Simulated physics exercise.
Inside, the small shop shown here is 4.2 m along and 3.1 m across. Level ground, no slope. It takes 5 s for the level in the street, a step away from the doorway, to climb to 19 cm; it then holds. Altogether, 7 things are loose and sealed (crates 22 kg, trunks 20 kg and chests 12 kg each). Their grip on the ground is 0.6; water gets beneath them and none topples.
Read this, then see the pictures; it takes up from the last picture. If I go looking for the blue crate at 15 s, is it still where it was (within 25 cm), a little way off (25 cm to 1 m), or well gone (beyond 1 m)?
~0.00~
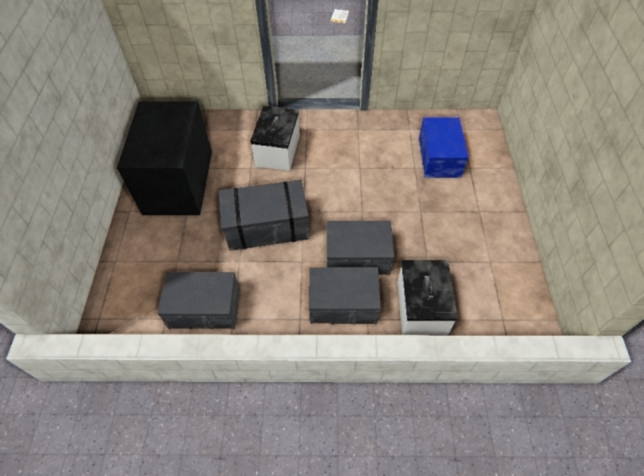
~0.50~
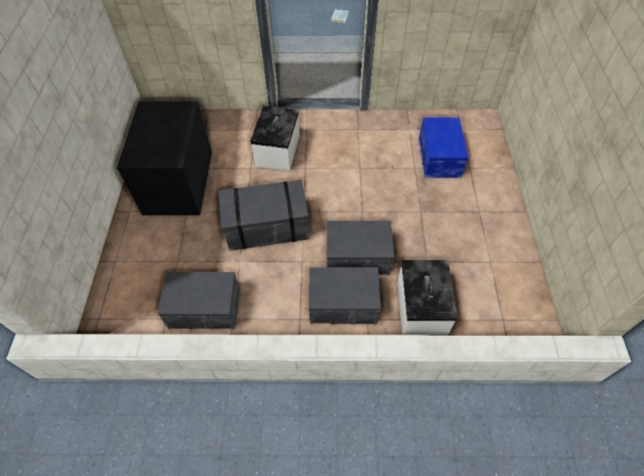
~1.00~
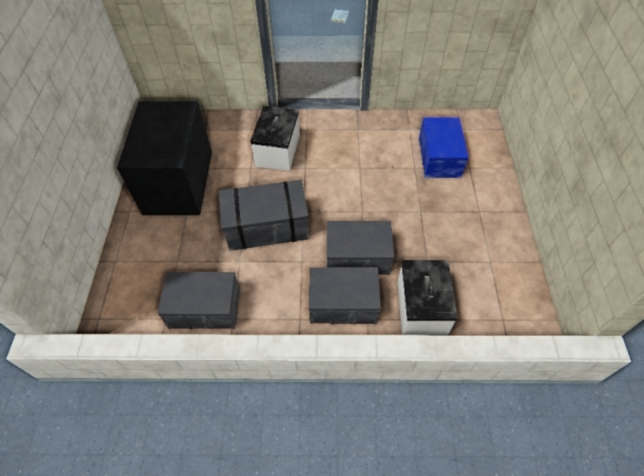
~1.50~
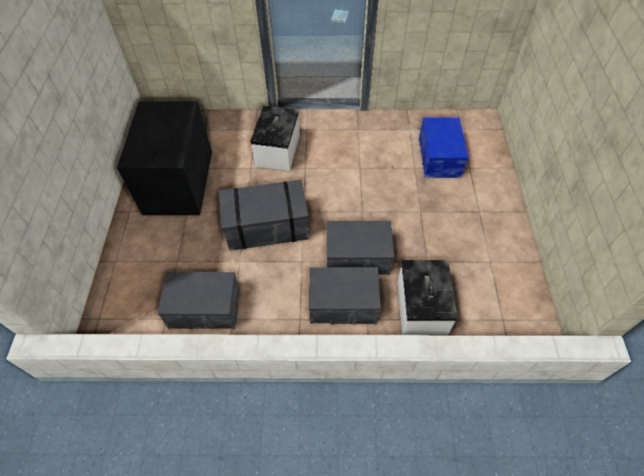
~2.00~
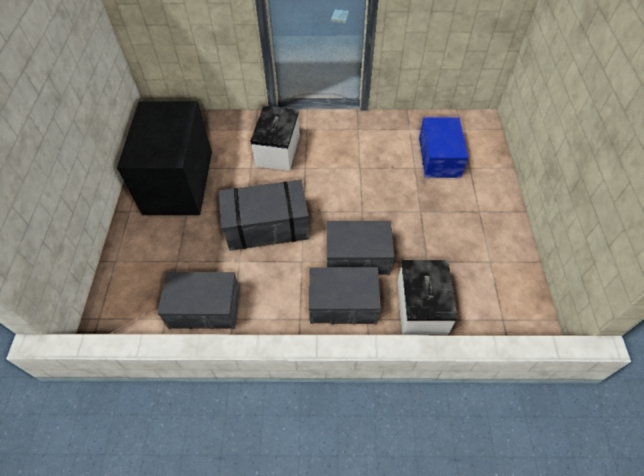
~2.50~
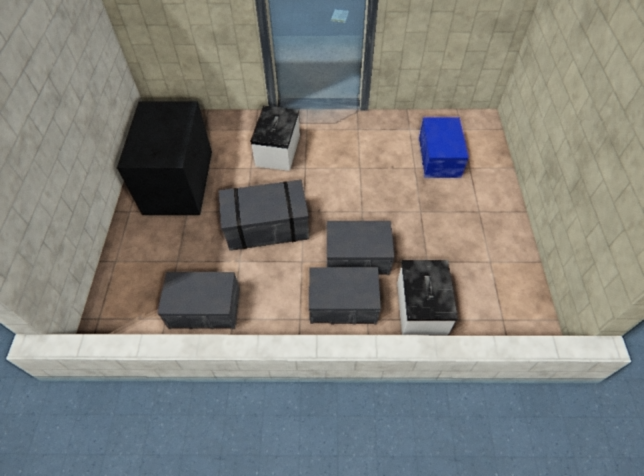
It is still where it was.
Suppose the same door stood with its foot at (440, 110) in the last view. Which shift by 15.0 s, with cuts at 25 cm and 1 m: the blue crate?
With that change, the blue crate travels a long distance.
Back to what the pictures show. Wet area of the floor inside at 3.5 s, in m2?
Near 1.5 m2 in all.
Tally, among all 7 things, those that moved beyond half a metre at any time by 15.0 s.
Count: 6.
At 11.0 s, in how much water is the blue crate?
I'd say around 4 cm.
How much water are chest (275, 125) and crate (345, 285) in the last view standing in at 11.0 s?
Some 9 cm at the first, some 11 cm at the second.
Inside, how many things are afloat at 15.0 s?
At that time the total is 6.
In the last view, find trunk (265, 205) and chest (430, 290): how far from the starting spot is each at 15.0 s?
Respectively 120 and 100 cm.
After 3.5 s the blue crate is near (445, 137), 0.0 m from its start, aground; 0 afloat.
After 6.8 s the blue crate is near (445, 137), 0.0 m from its start, aground; 1 afloat.
After 11.0 s the blue crate is near (445, 137), 0.0 m from its start, aground; 5 afloat.
After 15.0 s the blue crate is near (444, 136), 0.0 m from its start, aground; 6 afloat.
